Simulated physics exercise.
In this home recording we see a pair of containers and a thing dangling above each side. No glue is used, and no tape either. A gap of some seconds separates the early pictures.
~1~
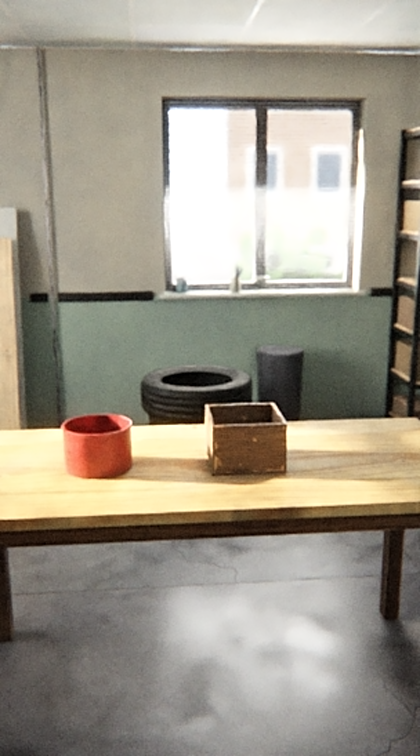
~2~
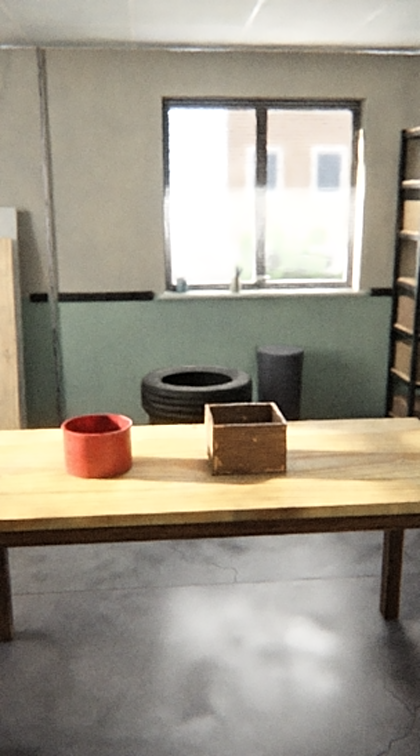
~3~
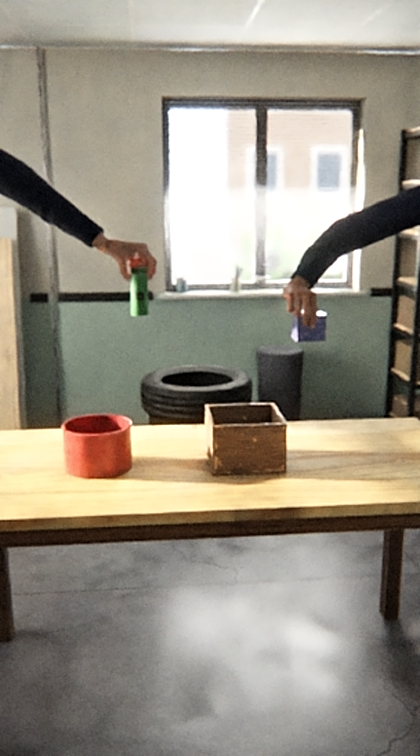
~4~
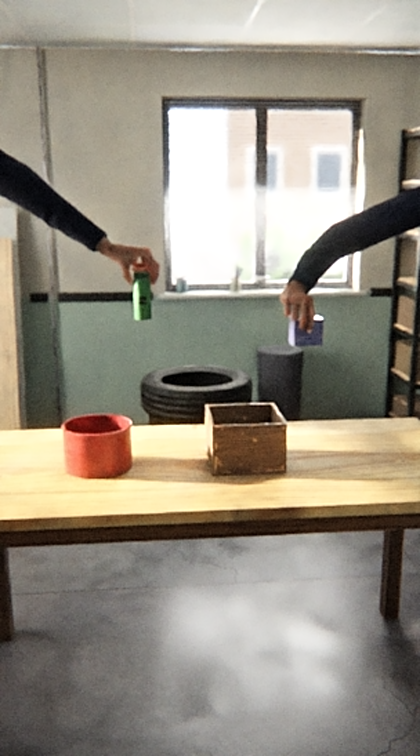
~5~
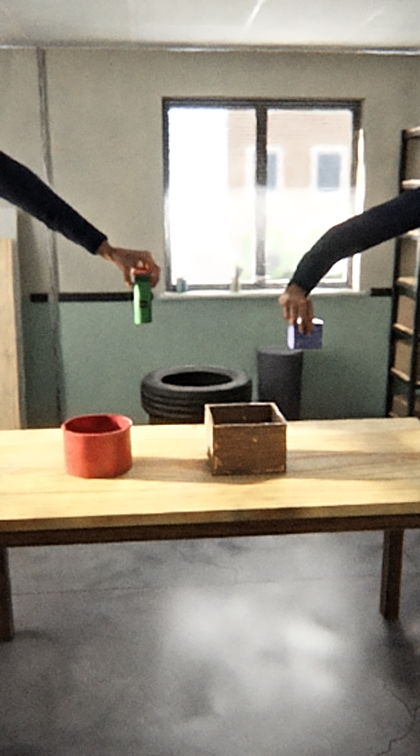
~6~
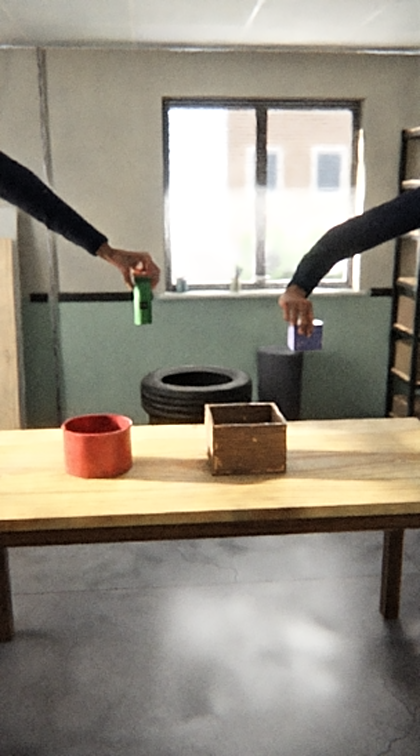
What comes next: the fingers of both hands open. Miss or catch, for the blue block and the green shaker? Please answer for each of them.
Result: Blue block missed, green shaker missed.
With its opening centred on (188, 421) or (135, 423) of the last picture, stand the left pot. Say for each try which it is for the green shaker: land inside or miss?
Result per try: Out; in.
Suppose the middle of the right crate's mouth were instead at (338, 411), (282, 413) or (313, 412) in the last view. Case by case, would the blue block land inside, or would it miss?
On the first try it falls outside, on the second it lands in it, on the third it lands in it.
Then, 0.20 s later than the last frame, blue block dropping near (304, 377); green shaker dropping near (144, 344).
When it is over, the blue block misses, near (302, 447); the green shaker misses, near (147, 444).
